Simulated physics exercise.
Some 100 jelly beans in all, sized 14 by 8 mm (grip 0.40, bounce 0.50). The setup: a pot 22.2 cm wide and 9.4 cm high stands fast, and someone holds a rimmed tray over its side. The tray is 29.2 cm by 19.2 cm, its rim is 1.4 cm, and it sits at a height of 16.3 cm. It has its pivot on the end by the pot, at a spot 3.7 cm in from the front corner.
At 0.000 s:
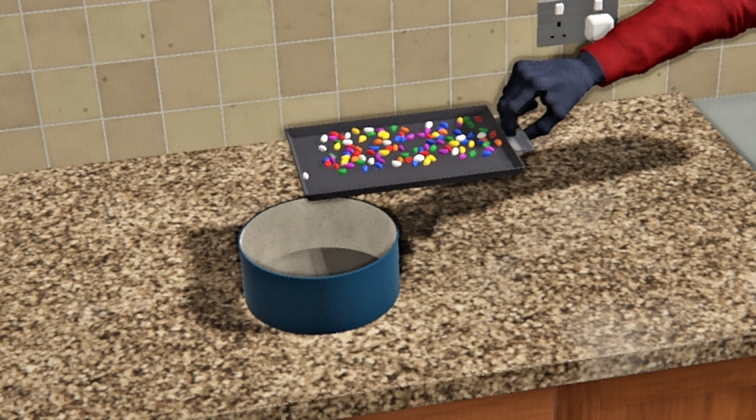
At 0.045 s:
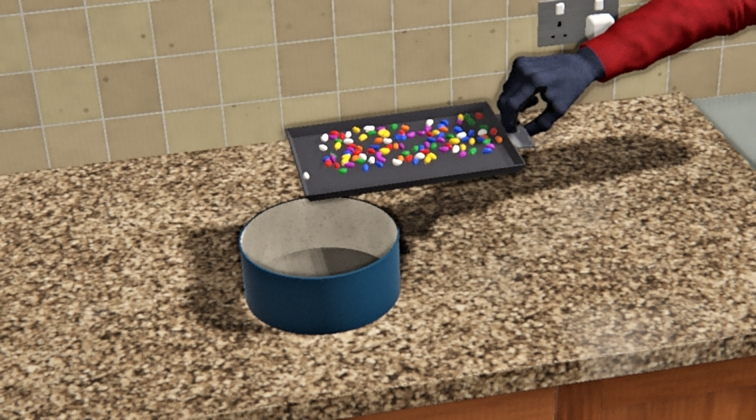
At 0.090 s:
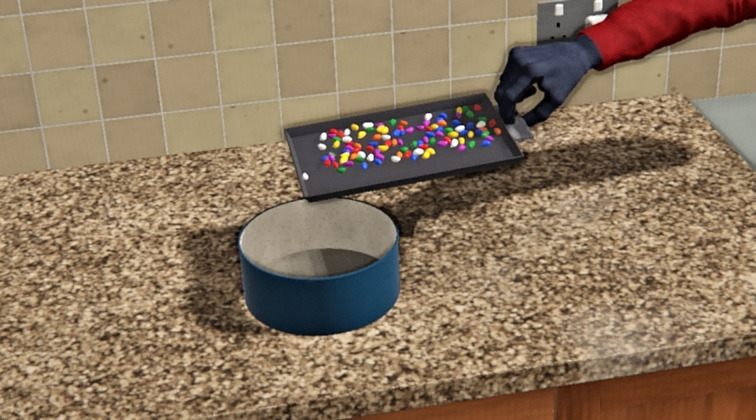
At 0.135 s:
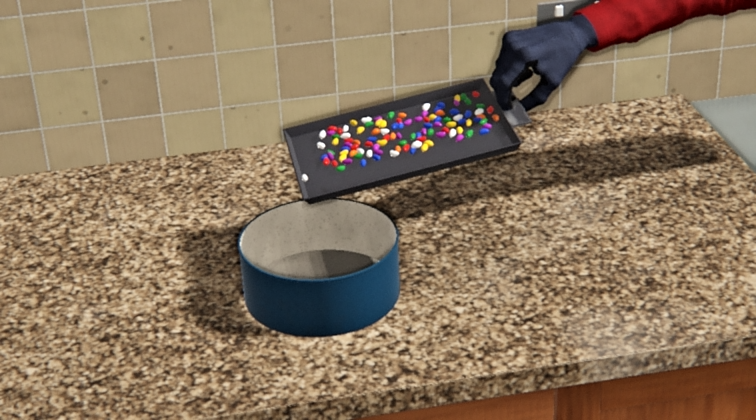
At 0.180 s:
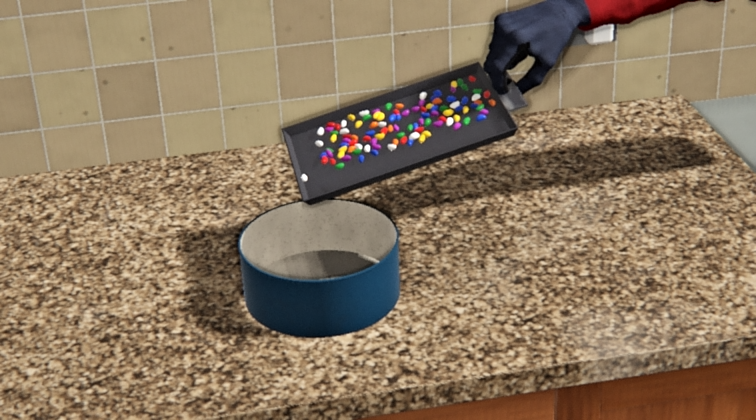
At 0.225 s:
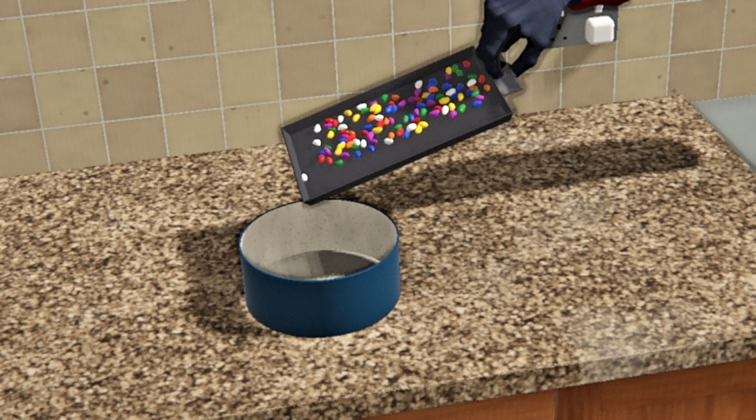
The footage shows a gloved hand holding a dark rimmed tray of colourful jelly beans beside a blue pot on a speckled countertop, then raising the tray's right end so it slopes down to the left, the beans staying spread across it.
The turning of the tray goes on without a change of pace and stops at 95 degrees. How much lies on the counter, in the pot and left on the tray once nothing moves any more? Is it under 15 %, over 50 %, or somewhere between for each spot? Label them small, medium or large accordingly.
Counter - medium, pot - large, tray - small.
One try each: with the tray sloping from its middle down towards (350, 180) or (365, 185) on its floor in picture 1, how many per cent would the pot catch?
Estimate: Some 95 % and some 95 % respectively.
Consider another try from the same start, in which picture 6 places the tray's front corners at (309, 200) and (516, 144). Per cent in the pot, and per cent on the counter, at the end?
Per cent by place - pot 100, counter 0.
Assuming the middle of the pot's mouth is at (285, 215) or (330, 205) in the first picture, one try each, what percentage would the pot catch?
I'd say some 85 per cent for the first and some 20 per cent for the second.
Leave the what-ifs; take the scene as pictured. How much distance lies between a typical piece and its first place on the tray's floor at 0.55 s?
Around 10 centimetres.
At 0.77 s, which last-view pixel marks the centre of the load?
Load centre: About (257, 243) px.
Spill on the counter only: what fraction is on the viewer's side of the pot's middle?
Roughly 30 per cent.
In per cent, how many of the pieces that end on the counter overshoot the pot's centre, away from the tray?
About 100 per cent.
After 0.55 s, tilt 56 degrees; the tray holds 95 %, the pot 0 %.
After 0.77 s, tilt 82 degrees; the tray holds 10 %, the pot 40 %.
After 1.10 s, tilt 95 degrees; the tray holds 0 %, the pot 65 %.
In the end, at 2.3 s, counter 35 %, pot 65 %, tray 0 %.
